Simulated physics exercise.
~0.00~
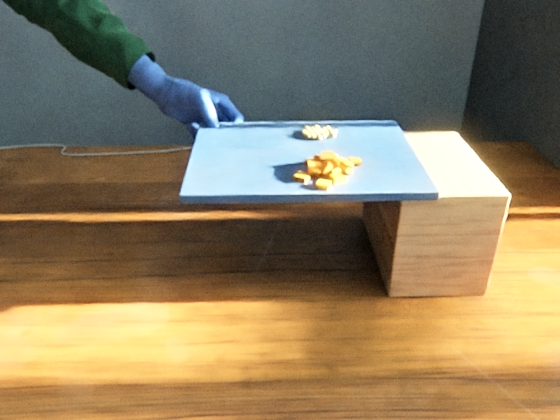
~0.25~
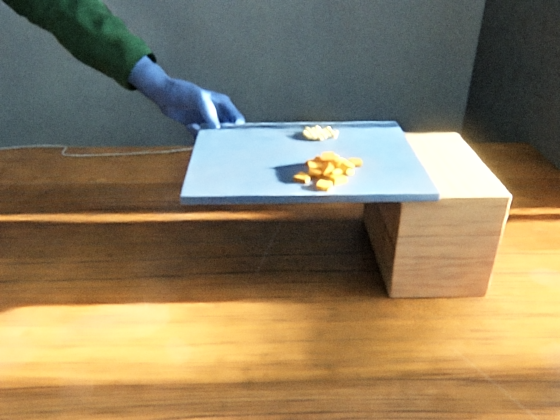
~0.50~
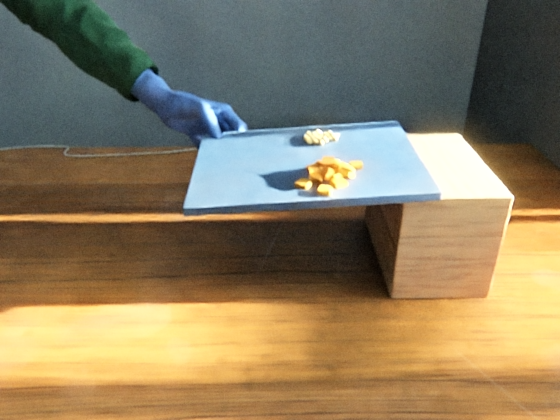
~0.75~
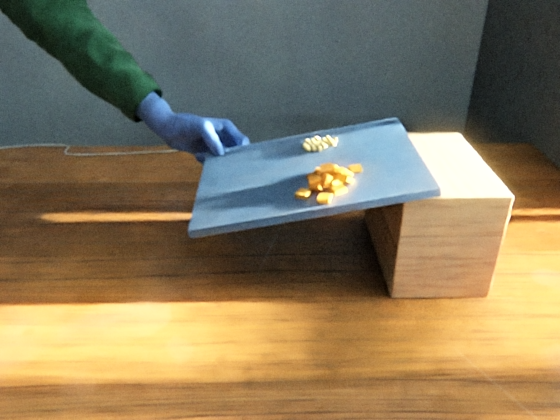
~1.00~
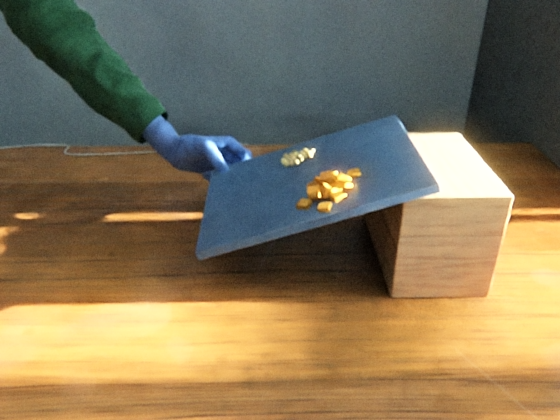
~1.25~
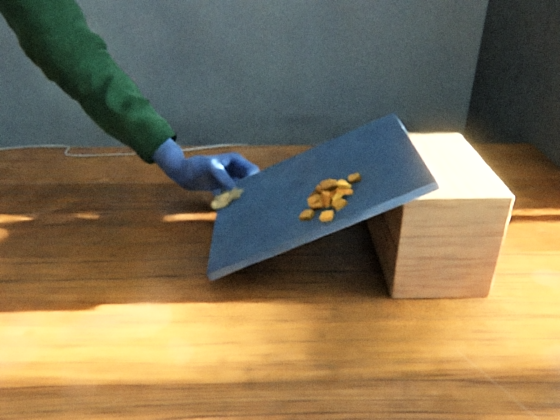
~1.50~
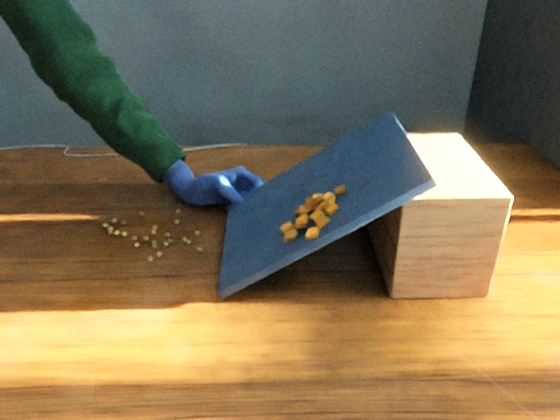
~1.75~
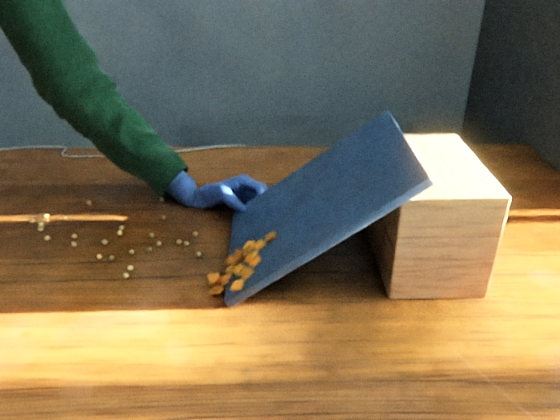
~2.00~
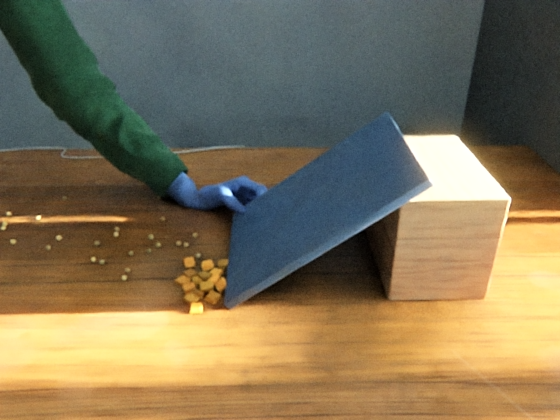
On a wooden counter, a blue-gloved hand slowly lowered the free end of a blue board propped on a wooden block, and the small pale pieces slid off first and scattered far left before the orange chunks slid down and piled at its foot.
